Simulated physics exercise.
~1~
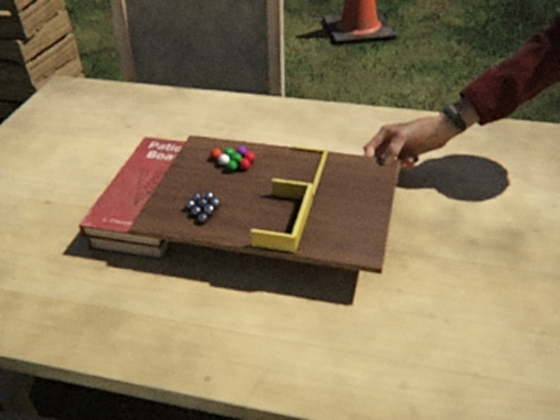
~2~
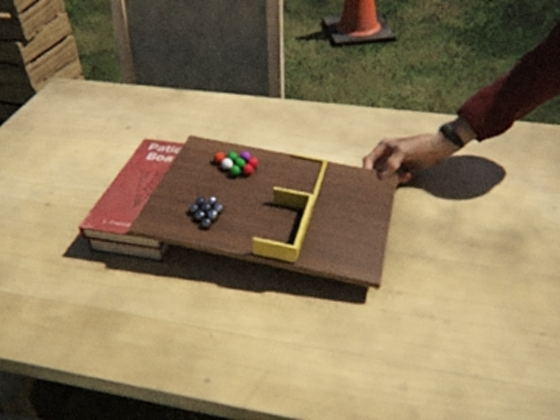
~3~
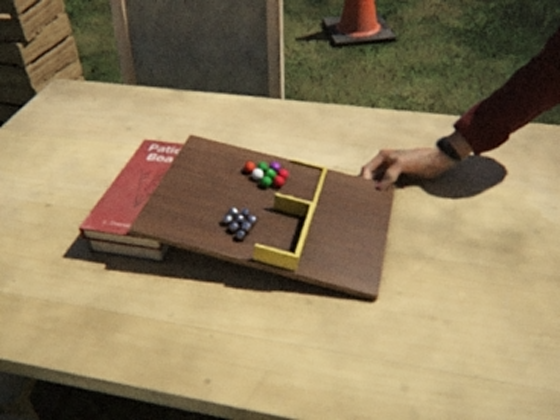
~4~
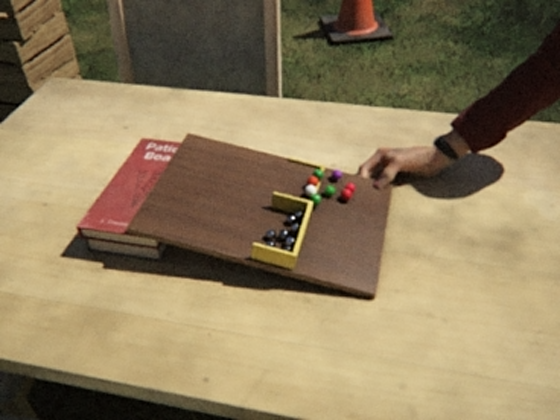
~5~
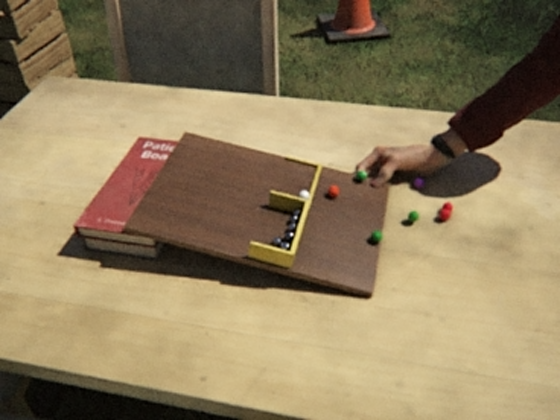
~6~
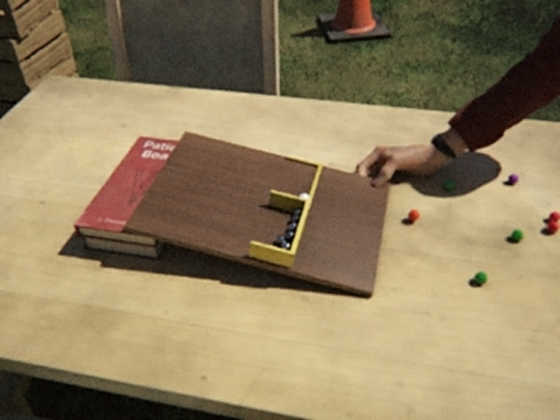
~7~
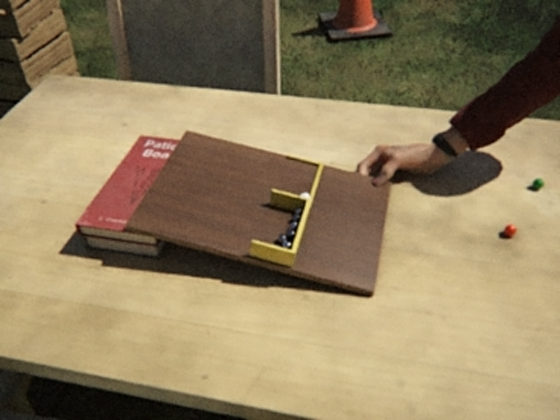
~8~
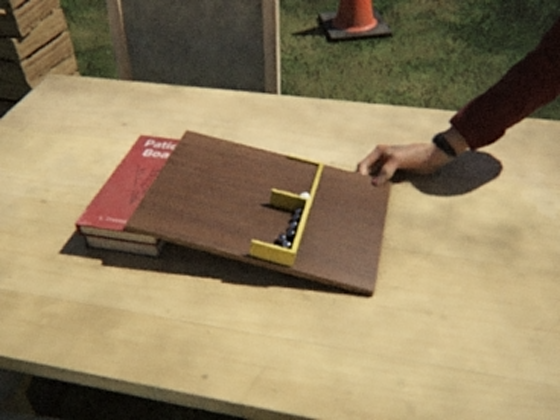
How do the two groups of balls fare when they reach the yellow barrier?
The dark balls in front are stopped by the barrier, while most of the colourful balls at the back get over it and roll away across the table, with a white one staying behind.
